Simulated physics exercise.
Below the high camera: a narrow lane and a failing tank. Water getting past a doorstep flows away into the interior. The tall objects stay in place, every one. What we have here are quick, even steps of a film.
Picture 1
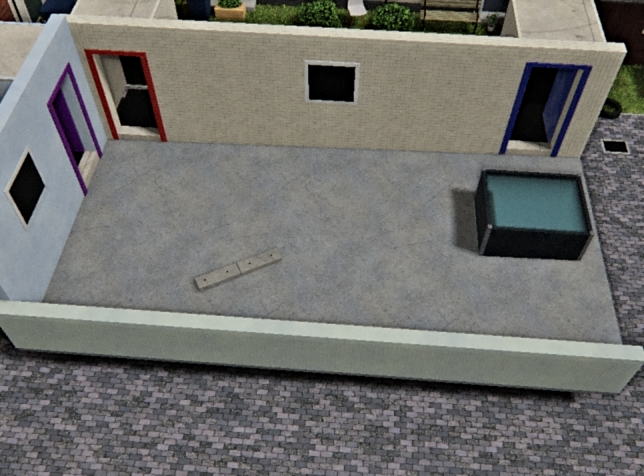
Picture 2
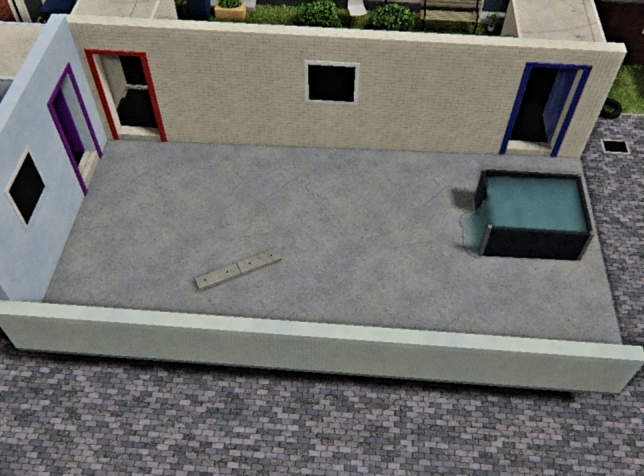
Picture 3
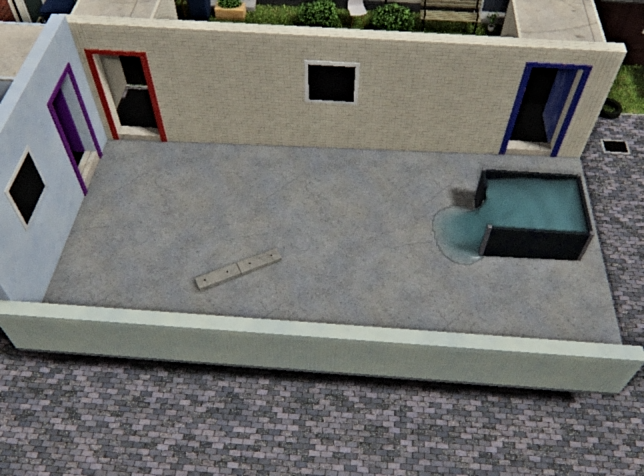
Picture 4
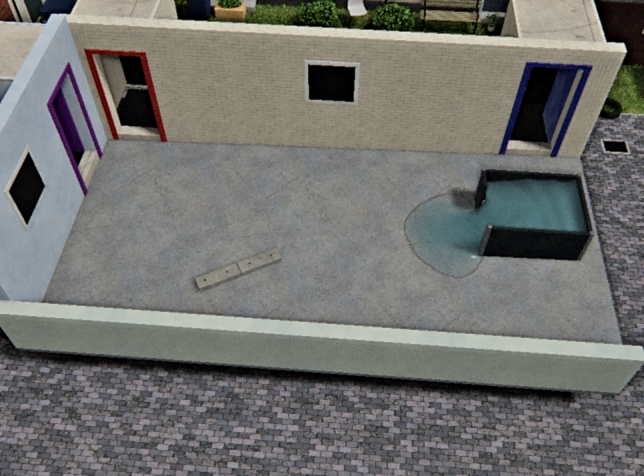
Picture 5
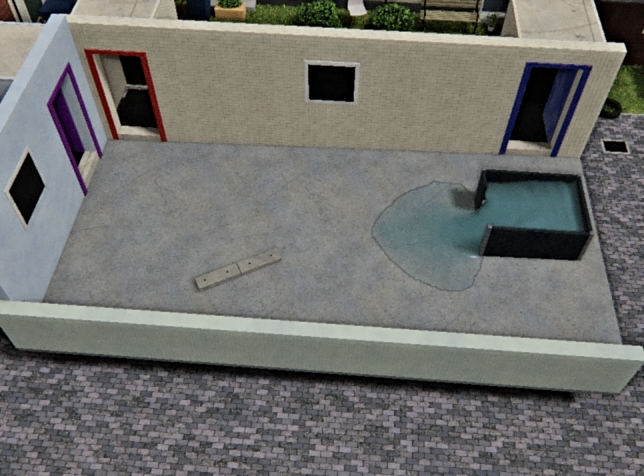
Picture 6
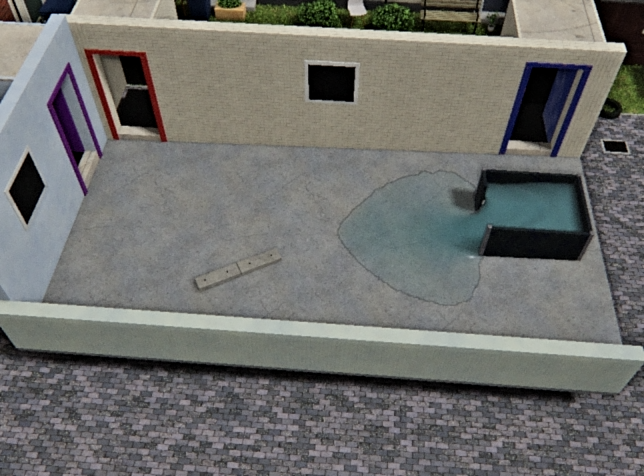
The video shows a walled yard seen from above, with red, purple and blue doorways and a dark open tank at right; water pours from the tank's left side and spreads leftward across the grey floor in a widening pool.
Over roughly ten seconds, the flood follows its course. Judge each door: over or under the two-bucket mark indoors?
My call: Purple door, under; red door, under; blue door, under.
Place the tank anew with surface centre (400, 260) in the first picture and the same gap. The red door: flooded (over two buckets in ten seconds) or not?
Result for the red door - it goes past the limit.
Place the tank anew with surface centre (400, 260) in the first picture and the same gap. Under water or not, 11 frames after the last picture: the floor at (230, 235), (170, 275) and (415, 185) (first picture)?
Soaked, soaked, bone-dry.
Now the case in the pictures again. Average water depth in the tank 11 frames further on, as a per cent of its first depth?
Roughly 38 percent.
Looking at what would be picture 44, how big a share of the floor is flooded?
Near 65 in a hundred.
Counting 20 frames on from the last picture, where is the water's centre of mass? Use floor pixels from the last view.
I'd place it roughly at (300, 236).
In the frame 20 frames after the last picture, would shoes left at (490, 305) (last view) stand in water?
Lab note - point status: Unflooded.
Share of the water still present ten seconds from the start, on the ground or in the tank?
I'd say roughly 100 percent.
A moment on, water covers 30 % of the floor; the purple door not reached, the red door not reached, the blue door not reached.
Next, water covers 50 % of the floor; the purple door not reached, the red door not reached, the blue door not reached.
Then, water covers 70 % of the floor; the purple door wet at the sill, nothing in, the red door wet at the sill, nothing in, the blue door not reached.
Later, water covers 65 % of the floor; the purple door wet at the sill, nothing in, the red door wet at the sill, nothing in, the blue door not reached.
In the end, water covers 45 % of the floor; the purple door wet at the sill, nothing in, the red door wet at the sill, nothing in, the blue door not reached.
